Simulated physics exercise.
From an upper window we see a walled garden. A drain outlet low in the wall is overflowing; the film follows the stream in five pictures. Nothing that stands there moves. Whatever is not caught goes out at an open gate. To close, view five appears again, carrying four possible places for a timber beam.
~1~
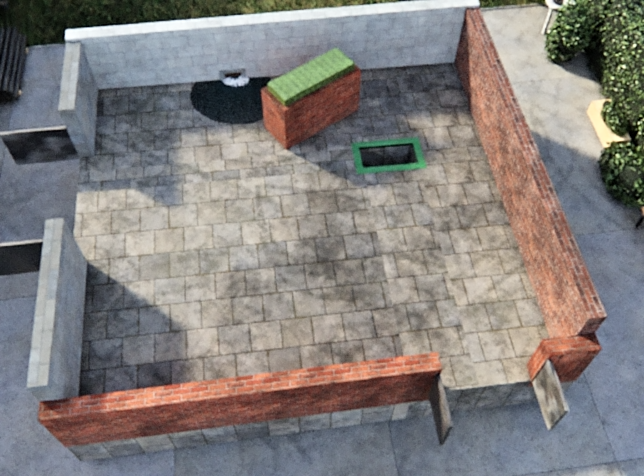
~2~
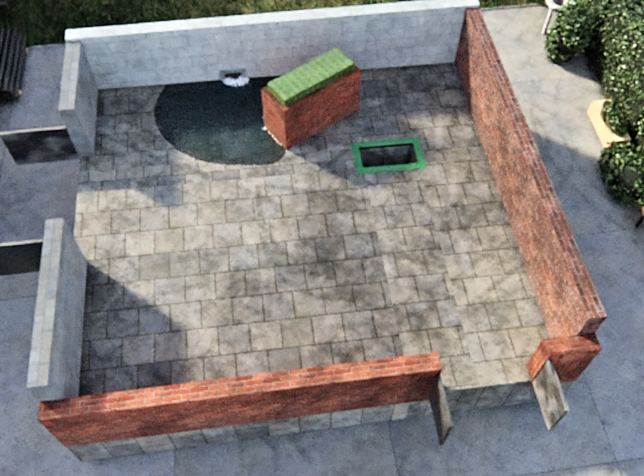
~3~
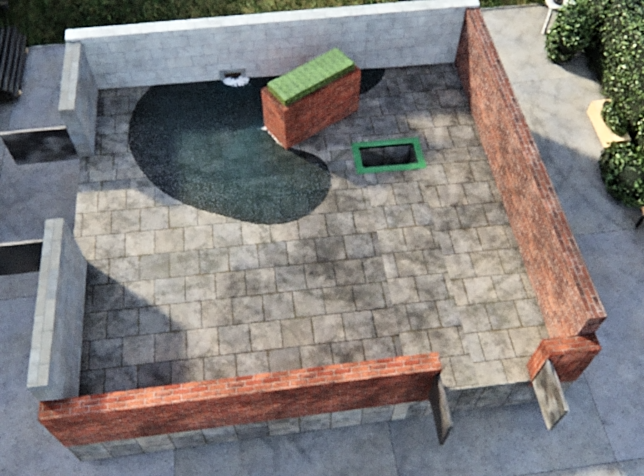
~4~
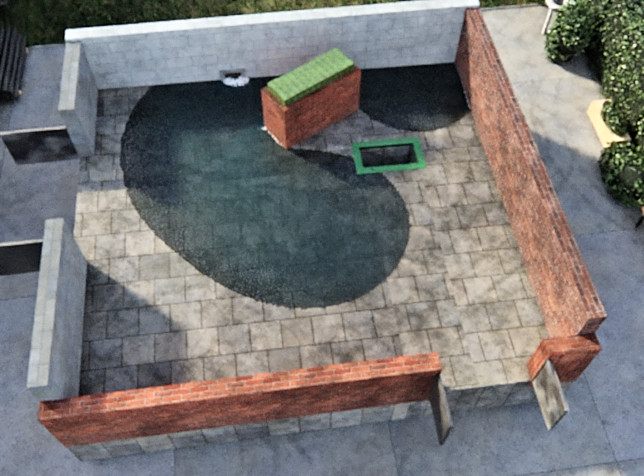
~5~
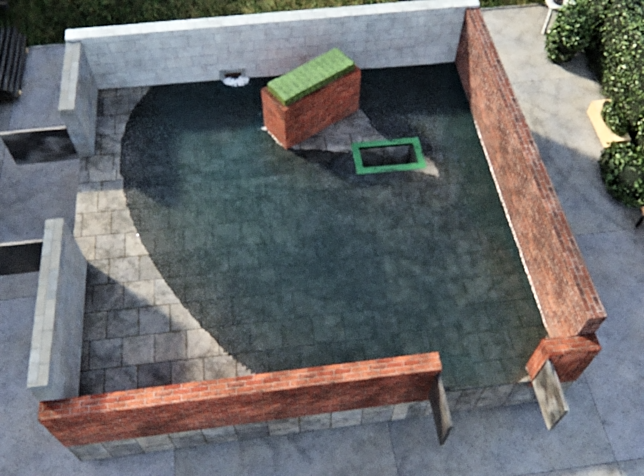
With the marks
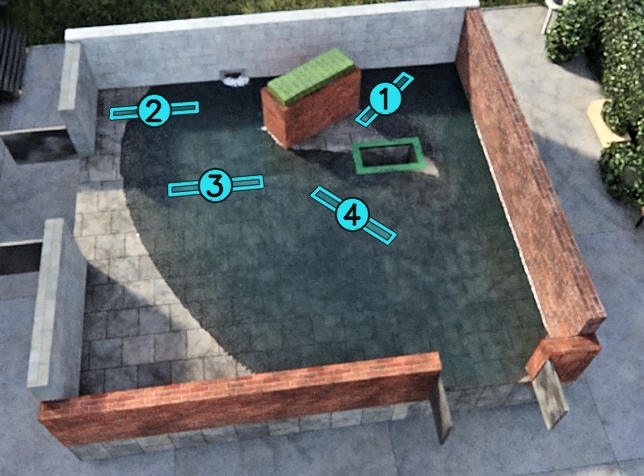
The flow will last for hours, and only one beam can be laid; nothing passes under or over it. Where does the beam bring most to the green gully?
Place 3 does it best.
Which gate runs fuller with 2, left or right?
The right gate.
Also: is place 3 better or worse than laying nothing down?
It is better.
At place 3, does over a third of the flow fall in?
No.
On the marked copy, 1 from (361, 122) to (407, 76); 2 from (111, 113) to (197, 107); 3 from (169, 189) to (261, 181); 4 from (315, 191) to (391, 238).
If 1 is chosen, about 5 % of the stream runs into the green gully, about 93 % out by the gates.
If 2 is chosen, about 2 % of the stream runs into the green gully, about 97 % out by the gates.
If 3 is chosen, about 14 % of the stream runs into the green gully, about 85 % out by the gates.
If 4 is chosen, about 3 % of the stream runs into the green gully, about 96 % out by the gates.
